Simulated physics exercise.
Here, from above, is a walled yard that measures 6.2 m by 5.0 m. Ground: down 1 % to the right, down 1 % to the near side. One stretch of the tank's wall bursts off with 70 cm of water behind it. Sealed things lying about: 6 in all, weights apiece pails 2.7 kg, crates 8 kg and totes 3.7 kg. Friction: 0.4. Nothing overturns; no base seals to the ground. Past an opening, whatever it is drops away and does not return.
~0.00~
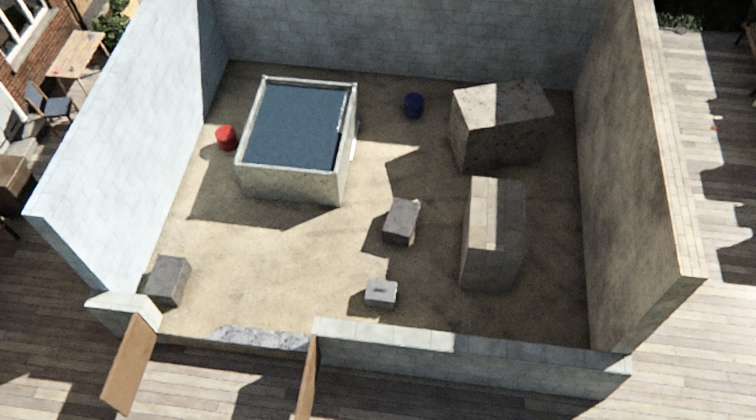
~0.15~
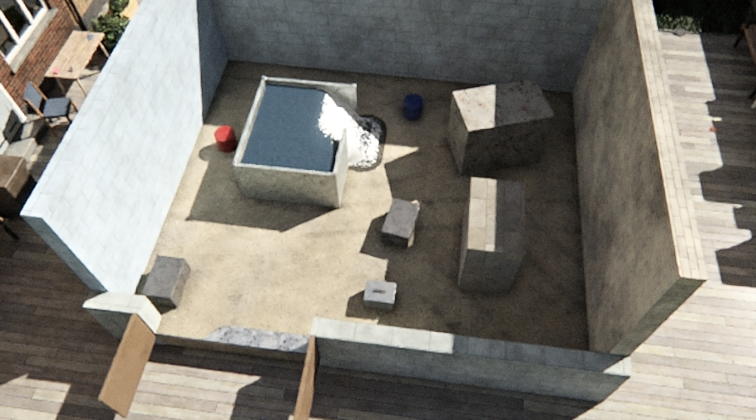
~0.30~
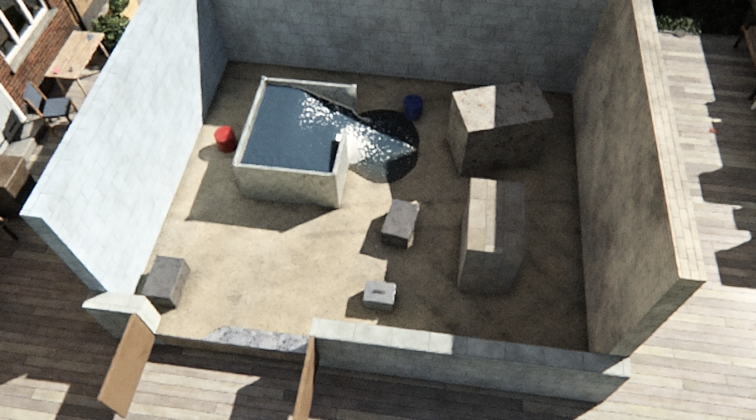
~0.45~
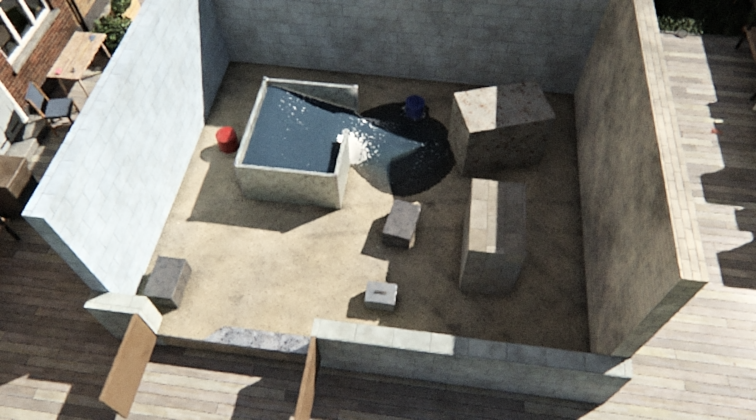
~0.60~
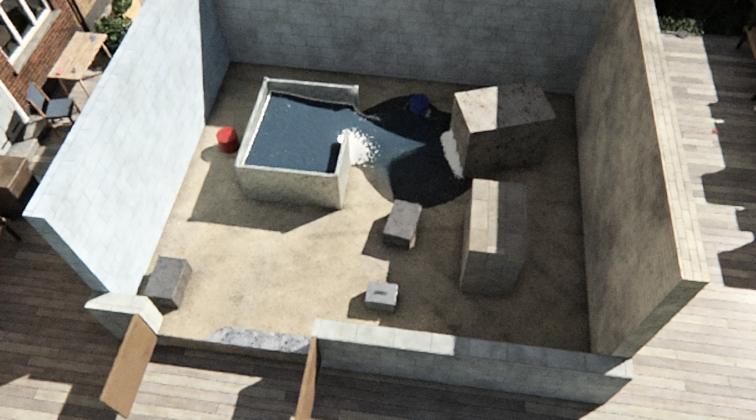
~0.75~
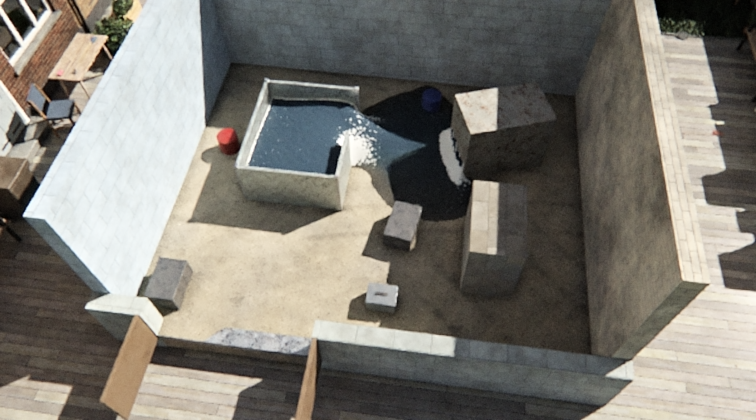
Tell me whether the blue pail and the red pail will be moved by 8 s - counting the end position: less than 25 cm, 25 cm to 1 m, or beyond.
In order: The blue pail ends up well clear of its start. The red pail ends up pretty much in place.
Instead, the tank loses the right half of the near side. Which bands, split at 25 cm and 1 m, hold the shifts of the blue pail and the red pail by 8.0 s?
Here's how it goes: The blue pail scarcely moves, and the red pail scarcely moves.
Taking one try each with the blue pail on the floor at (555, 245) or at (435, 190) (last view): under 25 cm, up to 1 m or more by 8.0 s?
Well, the first time it covers a big distance, and the second time it covers a big distance.
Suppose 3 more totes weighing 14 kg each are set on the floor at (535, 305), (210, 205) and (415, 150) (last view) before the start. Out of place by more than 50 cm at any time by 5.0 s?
First beyond, then within, then beyond.
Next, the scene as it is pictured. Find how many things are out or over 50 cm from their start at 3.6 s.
Count: 1.
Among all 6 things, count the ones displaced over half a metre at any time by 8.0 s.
The number is 3.
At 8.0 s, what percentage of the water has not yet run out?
About 96 in a hundred parts of the water.
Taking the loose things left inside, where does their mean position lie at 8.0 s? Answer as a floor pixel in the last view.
Close to (282, 211).
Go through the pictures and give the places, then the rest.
In the first picture, the blue pail at (414, 100), on the bottom; the red pail at (225, 133), on the bottom; 2.3 m2 under water; 0 of 6 have shifted.
In the second picture, the blue pail at (413, 101), on the bottom; the red pail at (224, 133) rests on the ground; water covers 2.8 m2; 0 of 6 have shifted.
In the third picture, the blue pail at (413, 101), on the bottom; the red pail at (224, 134) rests on the ground; 3.7 m2 under water; 0 of 6 have shifted.
In the fourth picture, the blue pail at (415, 102) rests on the ground; the red pail at (225, 134) rests on the ground; 4.7 m2 under water; 0 of 6 have shifted.
In the fifth picture, the blue pail at (419, 101), on the bottom, 8 cm from its start; the red pail at (226, 135) rests on the ground; 5.5 m2 under water; 1 of 6 have shifted.
In the sixth picture, the blue pail at (432, 96) rests on the ground, 32 cm from its start; the red pail at (227, 136) rests on the ground; 6.4 m2 under water; 1 of 6 have shifted.
After 1.6 s the blue pail is near (534, 81), 2.0 m from its start, afloat; the red pail is near (227, 136), 0.0 m from its start, aground; 0 of 6 are out; 1 afloat.
After 3.6 s the blue pail is near (534, 271), 3.4 m from its start, afloat; the red pail is near (227, 136), 0.0 m from its start, aground; 0 of 6 are out; 1 afloat.
After 5.6 s the blue pail is near (578, 329), 4.4 m from its start, afloat; the red pail is near (227, 136), 0.0 m from its start, aground; 0 of 6 are out; 1 afloat.
After 8.0 s the blue pail is near (496, 316), 3.9 m from its start, afloat; the red pail is near (227, 136), 0.0 m from its start, aground; 0 of 6 are out; 4 afloat.
